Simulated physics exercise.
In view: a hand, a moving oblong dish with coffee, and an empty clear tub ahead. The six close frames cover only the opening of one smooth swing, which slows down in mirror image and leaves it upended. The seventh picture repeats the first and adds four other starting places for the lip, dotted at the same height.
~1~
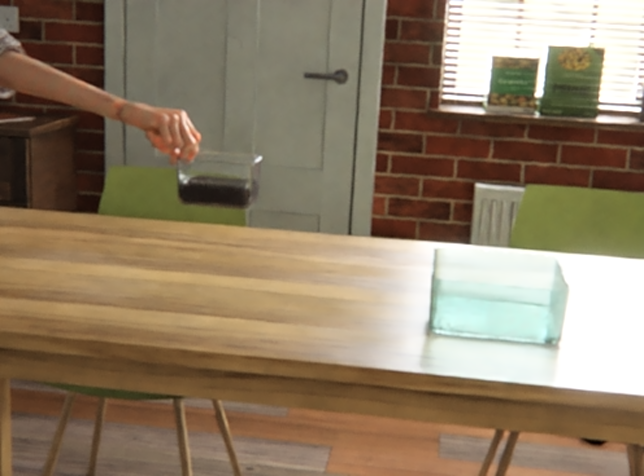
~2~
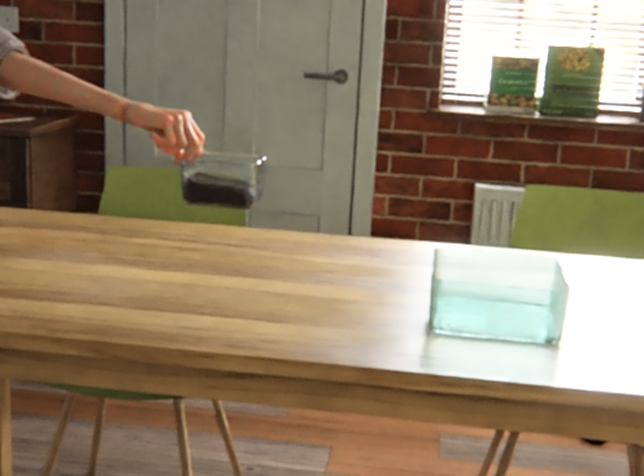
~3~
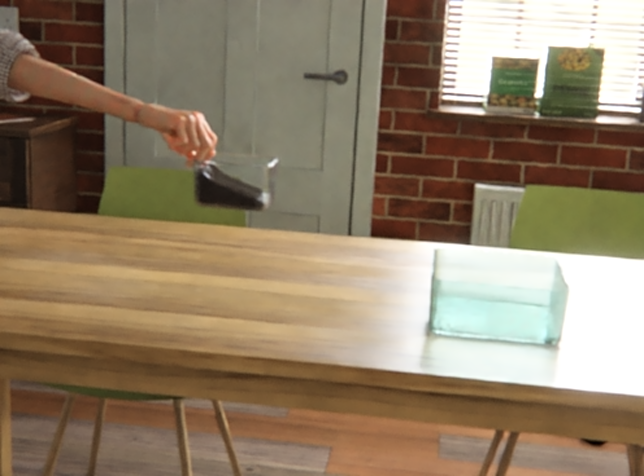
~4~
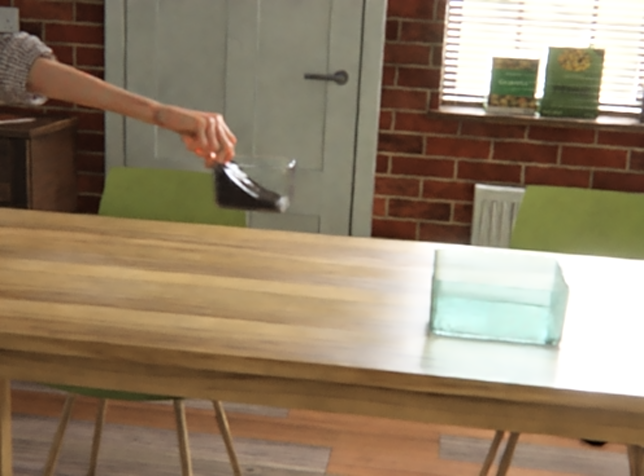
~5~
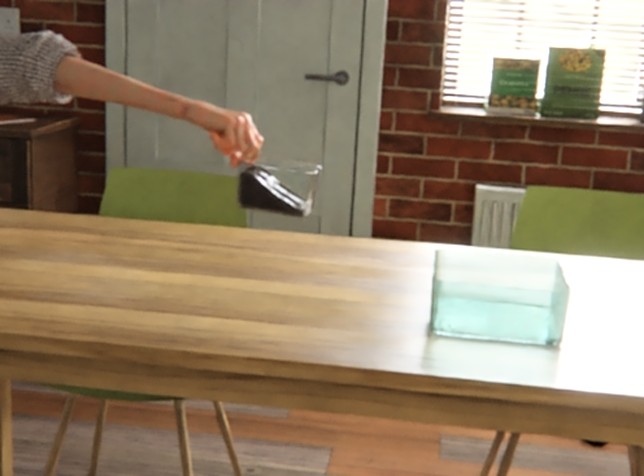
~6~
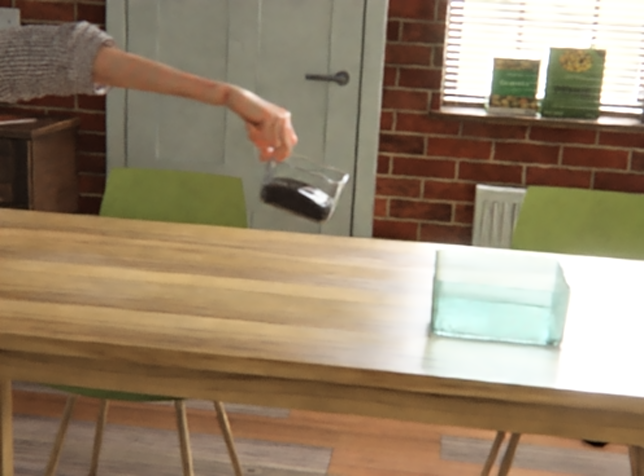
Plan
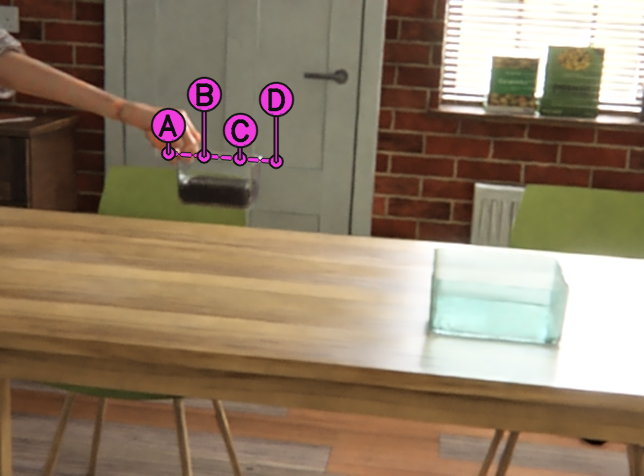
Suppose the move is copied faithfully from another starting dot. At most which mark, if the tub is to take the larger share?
That is spot D.
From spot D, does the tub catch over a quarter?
Yes, clearly.
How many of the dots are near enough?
One of them.
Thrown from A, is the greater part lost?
Yes, that goes wrong.
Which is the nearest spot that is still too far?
That is spot C.
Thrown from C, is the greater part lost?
Yes, it does.
On the marked copy, A at (168, 153); B at (204, 156); C at (240, 158); D at (276, 161).
With A, about 0 % lands in the tub, 99 % falls short.
With B, about 5 % lands in the tub, 93 % falls short.
With C, about 33 % lands in the tub, 62 % falls short and 5 % goes beside or beyond.
With D, about 67 % lands in the tub, 27 % falls short and 7 % goes beside or beyond.
